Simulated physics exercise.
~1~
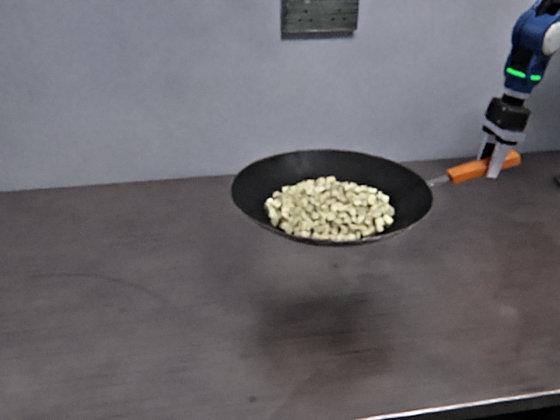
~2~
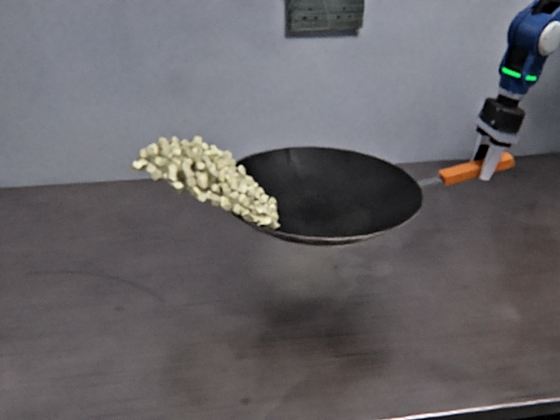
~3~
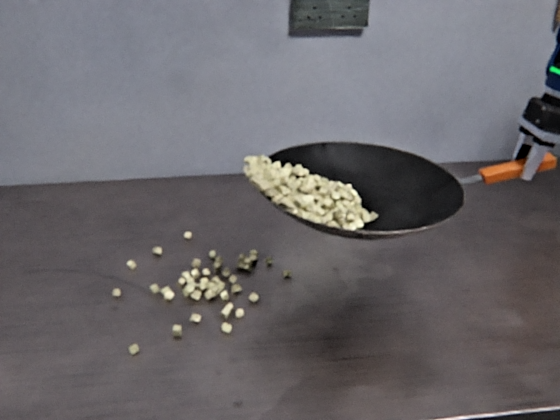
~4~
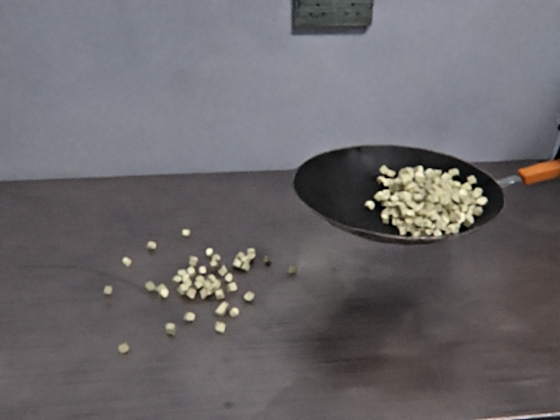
A robotic arm jerks a wok of pale cubes, spilling some onto the dark table.
